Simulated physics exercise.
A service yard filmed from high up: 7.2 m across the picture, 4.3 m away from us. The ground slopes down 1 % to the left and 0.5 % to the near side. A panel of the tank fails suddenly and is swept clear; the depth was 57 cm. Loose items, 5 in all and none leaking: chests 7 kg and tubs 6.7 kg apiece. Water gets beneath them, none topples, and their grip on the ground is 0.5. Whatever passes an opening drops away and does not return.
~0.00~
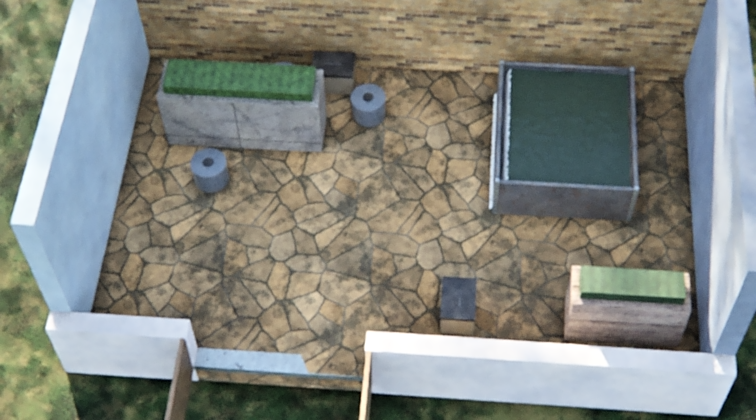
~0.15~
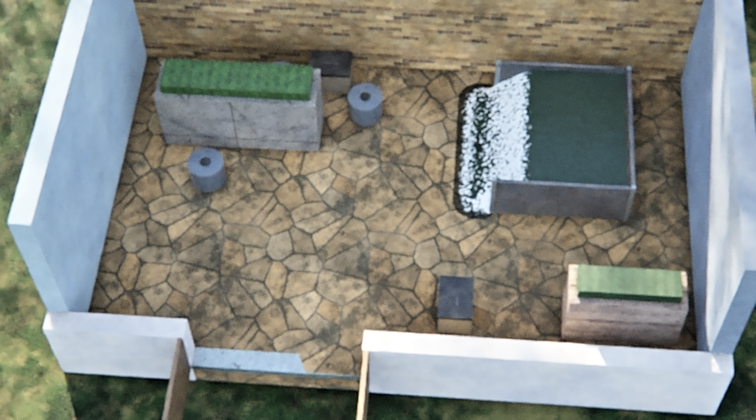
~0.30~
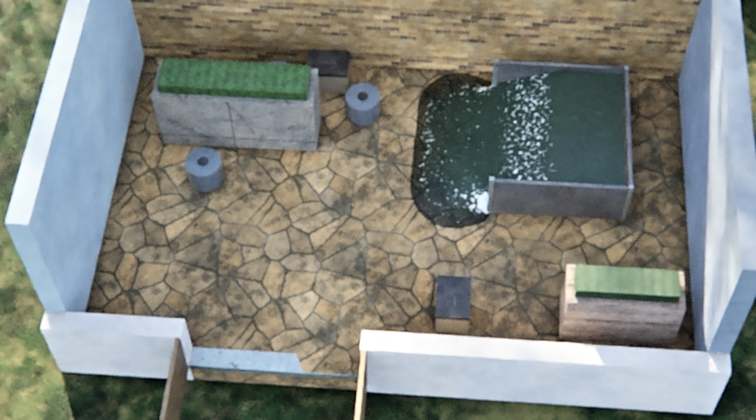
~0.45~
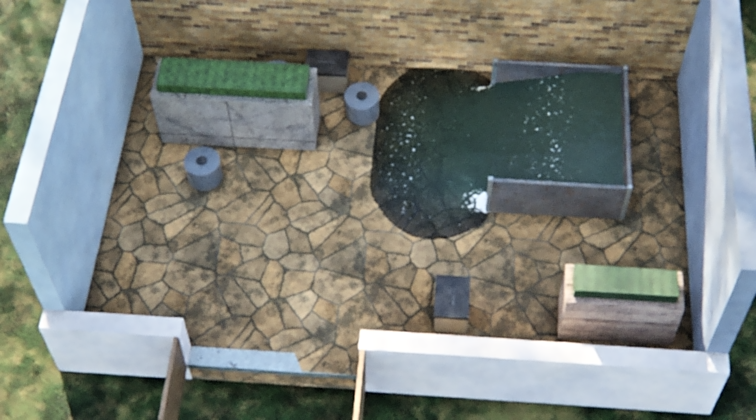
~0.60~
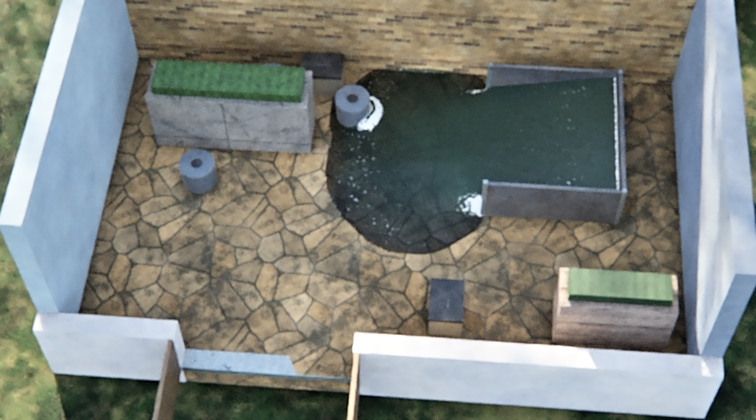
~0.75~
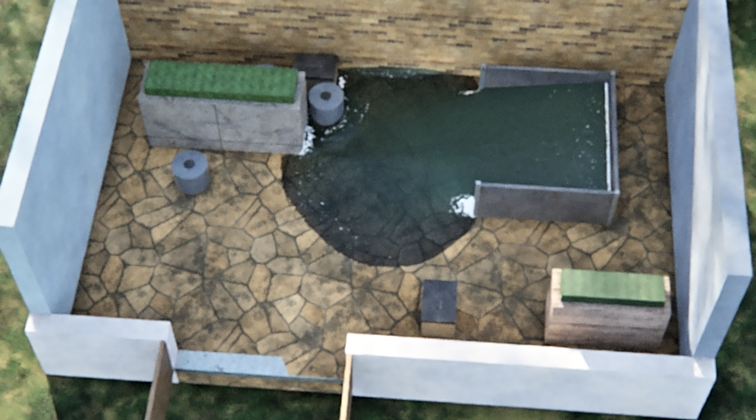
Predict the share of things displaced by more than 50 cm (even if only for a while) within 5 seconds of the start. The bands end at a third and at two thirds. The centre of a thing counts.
It is at least two thirds.
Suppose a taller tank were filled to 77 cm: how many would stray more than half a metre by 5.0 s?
Then 4.
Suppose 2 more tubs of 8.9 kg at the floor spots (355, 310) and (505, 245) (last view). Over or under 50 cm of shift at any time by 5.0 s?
In turn: Short of it, short of it.
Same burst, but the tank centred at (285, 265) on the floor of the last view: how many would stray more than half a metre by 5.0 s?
Then 4.
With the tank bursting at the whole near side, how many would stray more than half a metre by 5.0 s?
In that case 1 of them.
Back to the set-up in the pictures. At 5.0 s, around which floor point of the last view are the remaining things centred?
Around (237, 175).
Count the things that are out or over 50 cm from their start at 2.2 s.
By then 4.
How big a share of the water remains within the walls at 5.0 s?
Some 94 per cent remains.
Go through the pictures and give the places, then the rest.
A tub at (368, 97), on the bottom; a chest at (333, 63), on the bottom; 2.8 m2 under water; 0 of 5 have shifted, in the first frame.
A tub at (366, 97) rests on the ground; a chest at (331, 62) rests on the ground; 3.7 m2 under water; 0 of 5 have shifted, in the second frame.
A tub at (363, 96) rests on the ground; a chest at (328, 62) rests on the ground; 5.0 m2 under water; 0 of 5 have shifted, in the third frame.
A tub at (362, 96) rests on the ground; a chest at (327, 62), on the bottom; 6.4 m2 under water; 0 of 5 have shifted, in the fourth frame.
A tub at (353, 99), on the bottom, 6 cm from its start; a chest at (322, 65) rests on the ground; 7.6 m2 under water; 1 of 5 have shifted, in the fifth frame.
A tub at (326, 96), on the bottom, 31 cm from its start; a chest at (315, 65), on the bottom; water covers 9.0 m2; 1 of 5 have shifted, in the sixth frame.
After 1.1 s 1 of 5 are over 50 cm from their spots; 1 afloat.
After 2.2 s 4 of 5 are over 50 cm from their spots; 4 afloat.
After 3.5 s 4 of 5 are over 50 cm from their spots; 4 afloat.
After 5.0 s 4 of 5 are over 50 cm from their spots, and 4 have been at some point; 4 afloat.
